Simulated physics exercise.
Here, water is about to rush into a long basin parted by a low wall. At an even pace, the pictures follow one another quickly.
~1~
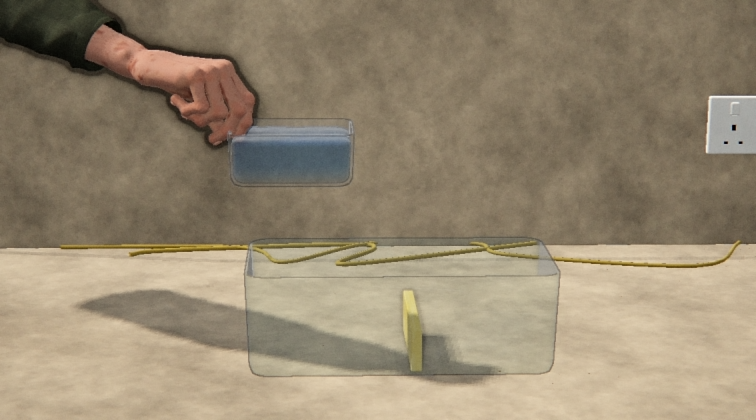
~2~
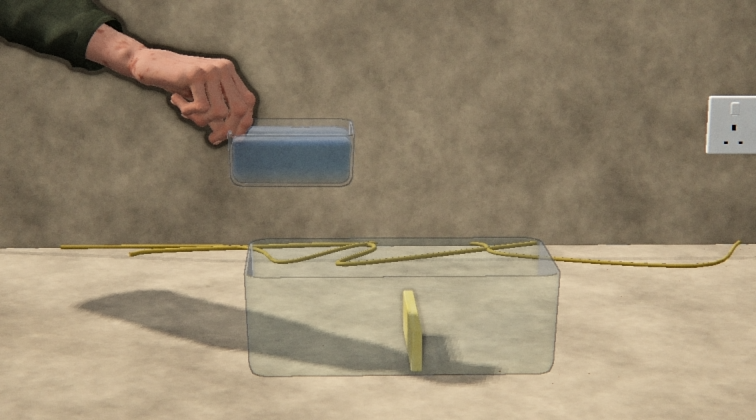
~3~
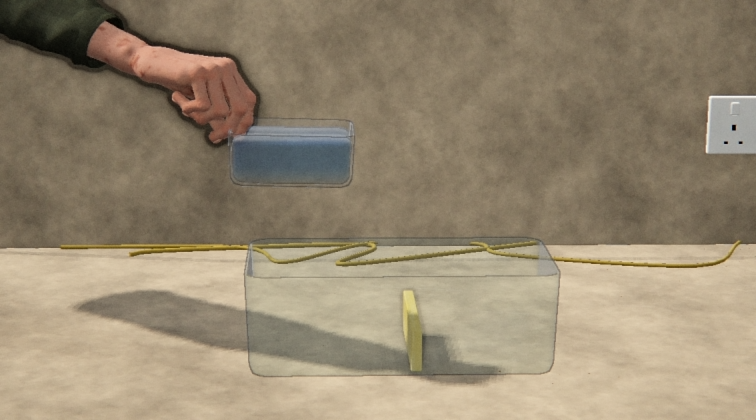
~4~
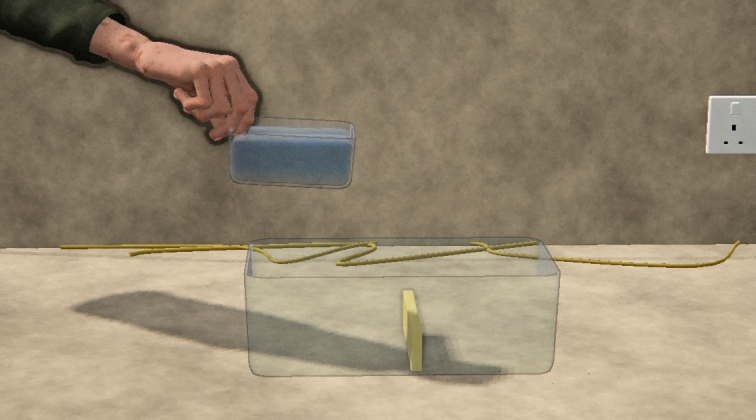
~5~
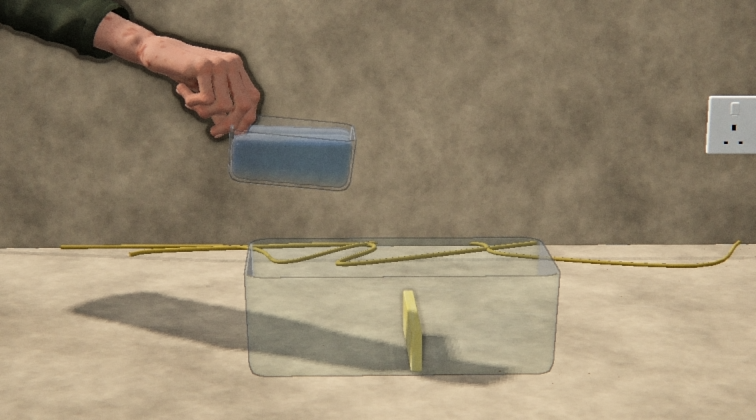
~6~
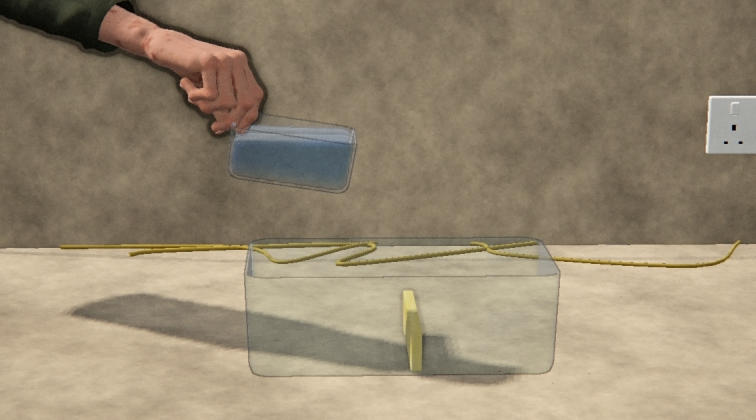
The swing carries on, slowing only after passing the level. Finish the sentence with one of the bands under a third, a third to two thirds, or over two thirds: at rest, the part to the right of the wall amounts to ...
At rest, the part to the right of the wall amounts to a third to two thirds.
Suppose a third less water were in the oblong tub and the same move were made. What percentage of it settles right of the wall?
It should come out close to 20 per cent.
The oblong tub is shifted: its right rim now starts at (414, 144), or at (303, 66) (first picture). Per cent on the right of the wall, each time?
90 and 5 per cent.
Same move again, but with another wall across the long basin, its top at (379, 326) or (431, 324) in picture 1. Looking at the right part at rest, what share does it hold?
First try 75 per cent, second try 25 per cent.
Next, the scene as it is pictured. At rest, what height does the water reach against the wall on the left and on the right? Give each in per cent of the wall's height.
Left part: 20 per cent; right part: 30.
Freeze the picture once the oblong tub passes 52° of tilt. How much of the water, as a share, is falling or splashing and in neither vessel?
About 30 per cent.
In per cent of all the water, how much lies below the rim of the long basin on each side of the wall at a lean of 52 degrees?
The left part holds 10 percent and the right part 15 percent.
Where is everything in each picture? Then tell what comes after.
The first picture shows tilt 0°; pouring edge (352, 129); surface from (233, 135) to (351, 135); the long basin's rim runs from (248, 259) to (550, 258); the wall's top is at (412, 312).
The second picture shows tilt 0°; pouring edge (353, 129); surface from (233, 134) to (350, 135).
The third picture shows tilt 1°; pouring edge (353, 130); surface from (233, 134) to (351, 136).
The fourth picture shows tilt 3°; pouring edge (354, 132); surface from (234, 135) to (351, 136).
The fifth picture shows tilt 6°; pouring edge (354, 135); surface from (235, 134) to (352, 135).
The sixth picture shows tilt 9°; pouring edge (355, 138); surface from (235, 135) to (354, 136).
A moment on, the oblong tub is tipped part way and 46 per cent is still to pour, 9 is left of the wall and 15 right of it.
Next, the oblong tub is tipped on its side and 11 per cent is still to pour, 32 is left of the wall and 51 right of it.
Then the oblong tub is tipped on its side and 2 per cent is still to pour, 45 is left of the wall and 52 right of it.
Later the oblong tub is tipped on its side and 0 per cent is still to pour, 47 is left of the wall and 52 right of it.
Finally, 47 per cent lies left of the wall, 52 right of it and 1 outside.
